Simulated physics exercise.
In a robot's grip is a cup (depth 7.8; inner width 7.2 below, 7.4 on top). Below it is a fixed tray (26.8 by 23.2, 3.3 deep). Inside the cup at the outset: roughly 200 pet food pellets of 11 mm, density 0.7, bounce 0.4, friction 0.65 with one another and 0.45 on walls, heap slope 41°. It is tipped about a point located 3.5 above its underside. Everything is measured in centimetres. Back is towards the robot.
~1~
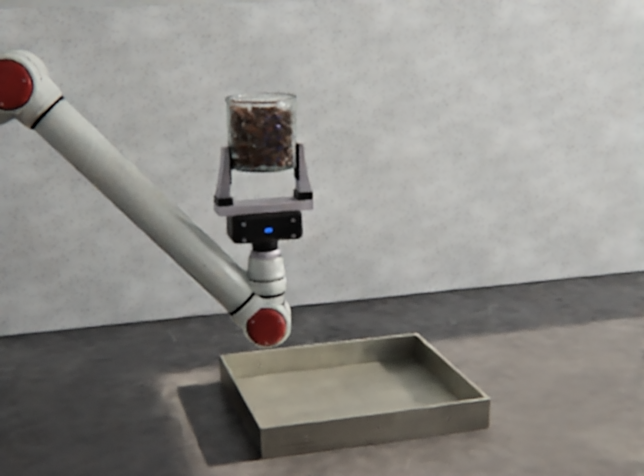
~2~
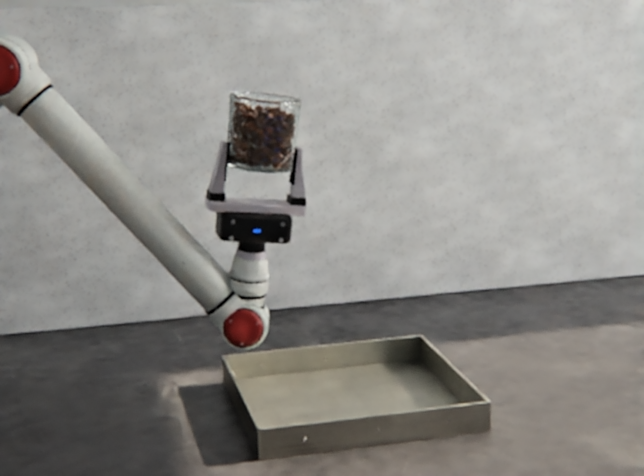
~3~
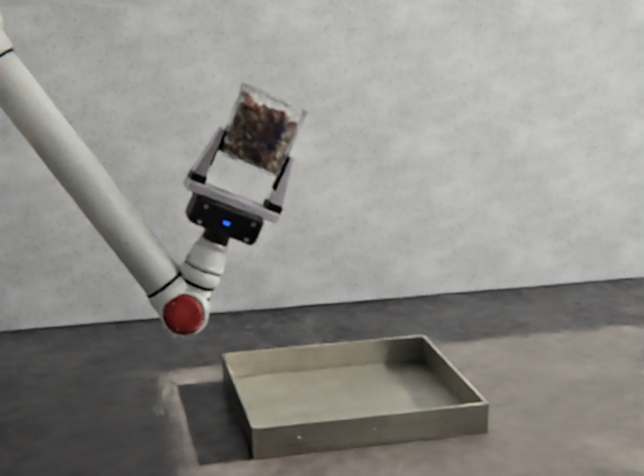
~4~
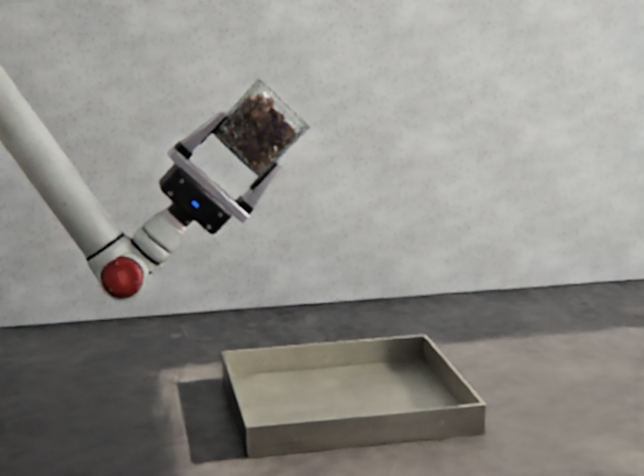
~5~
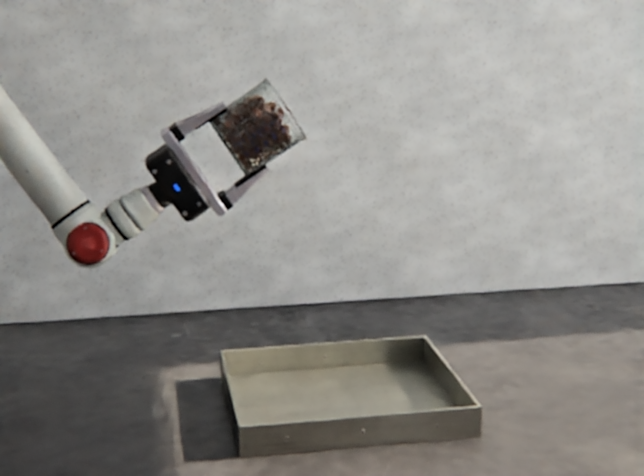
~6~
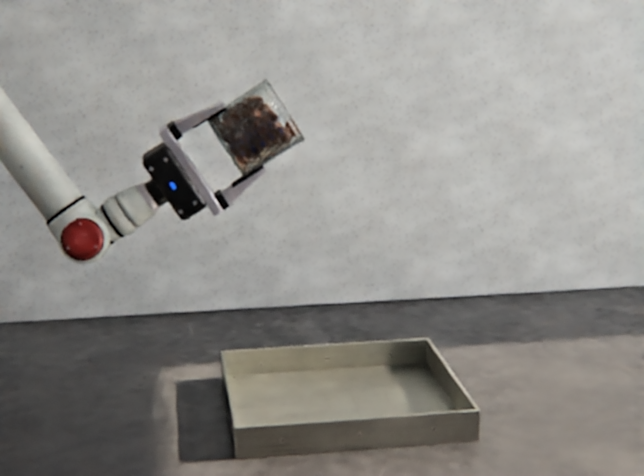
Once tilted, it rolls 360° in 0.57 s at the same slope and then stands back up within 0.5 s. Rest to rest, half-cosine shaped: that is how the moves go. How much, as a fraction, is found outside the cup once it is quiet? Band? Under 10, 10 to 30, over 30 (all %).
Band: Under 10 %.
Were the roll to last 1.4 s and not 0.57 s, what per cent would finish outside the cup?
In that case roughly 0 percent.
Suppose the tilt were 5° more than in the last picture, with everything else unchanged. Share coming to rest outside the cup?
It would come to about 5 percent.
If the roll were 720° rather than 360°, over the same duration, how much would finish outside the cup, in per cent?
Roughly 0 percent, then.
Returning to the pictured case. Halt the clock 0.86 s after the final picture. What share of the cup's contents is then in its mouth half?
Roughly 45 %.
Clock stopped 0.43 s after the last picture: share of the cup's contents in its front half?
Some 50 per cent.
Then, 0.43 s on, tipped 59°, highest piece 38 above the table; 198 in the cup.
Then, 0.86 s on, tipped 23°, highest piece 38 above the table; 197 in the cup, 1 in the tray.
Then, 1.27 s on, upright, highest piece 38 above the table; 197 in the cup, 1 in the tray.
Then, 1.97 s on, upright, highest piece 38 above the table; 197 in the cup, 1 in the tray.
In the end, 197 in the cup, 1 in the tray. That is 1 % outside the cup.
